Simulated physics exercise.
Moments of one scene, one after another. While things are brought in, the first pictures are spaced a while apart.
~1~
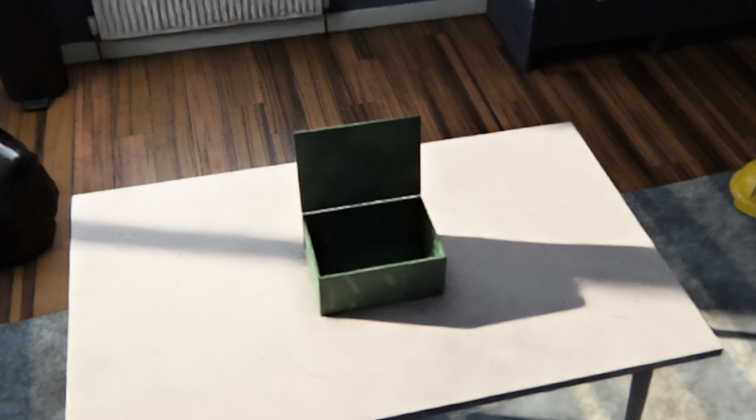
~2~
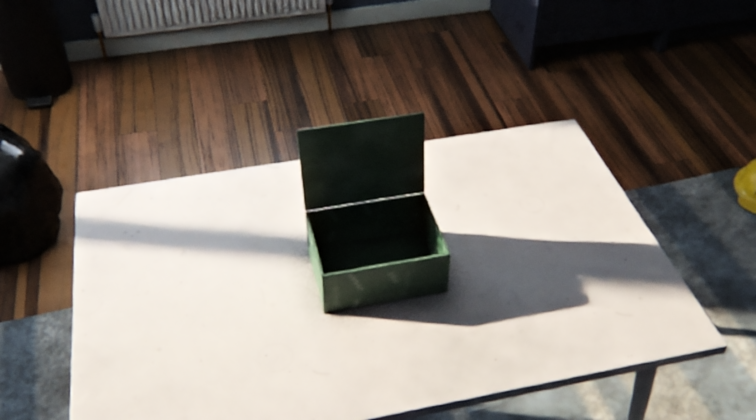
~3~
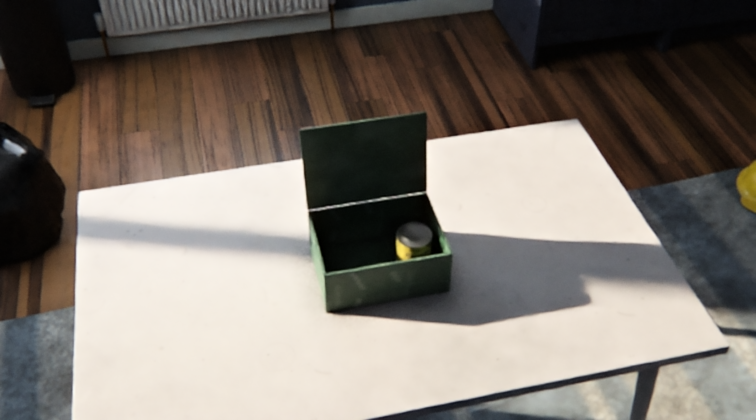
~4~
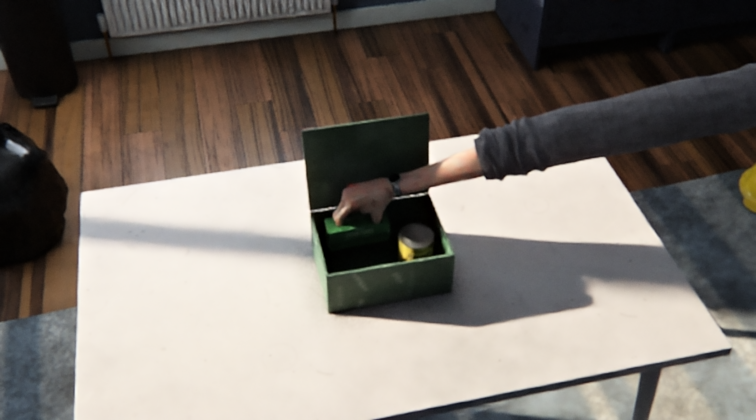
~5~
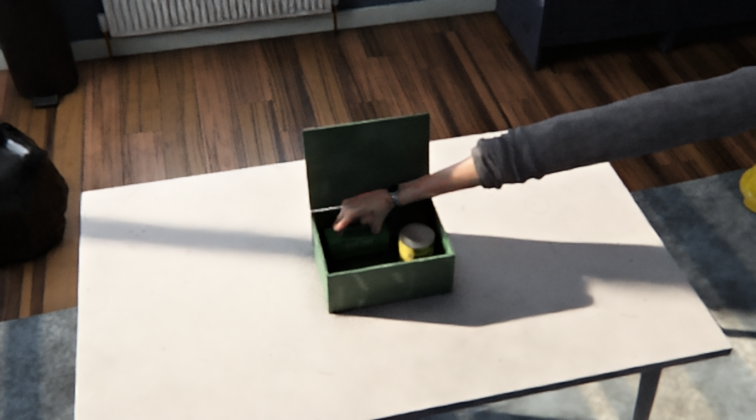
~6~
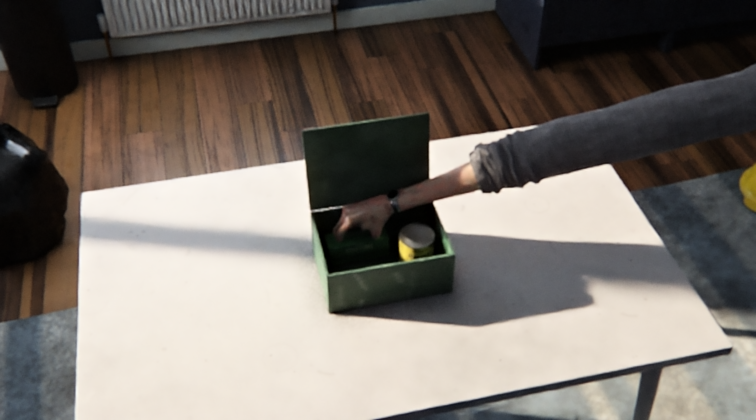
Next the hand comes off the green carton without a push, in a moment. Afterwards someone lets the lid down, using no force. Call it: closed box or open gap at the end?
Closed box.
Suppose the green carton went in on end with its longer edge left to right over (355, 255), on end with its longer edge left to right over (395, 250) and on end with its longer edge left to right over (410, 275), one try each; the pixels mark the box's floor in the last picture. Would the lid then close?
Try one: The lid remains open; try two: It comes all the way down; try three: It comes all the way down.
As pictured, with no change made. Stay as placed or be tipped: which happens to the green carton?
The green carton stays as it was set.
Then, 1.20 s past the last view, lid starting down.
Then, 1.60 s past the last view, lid 58° above the rim.
Then, 1.90 s past the last view, lid 33° above the rim.
Then, 2.10 s past the last view, lid 13° above the rim.
Finally, lid shut; both still in place. Final places as the last picture's camera would see them, green carton near (357, 245).
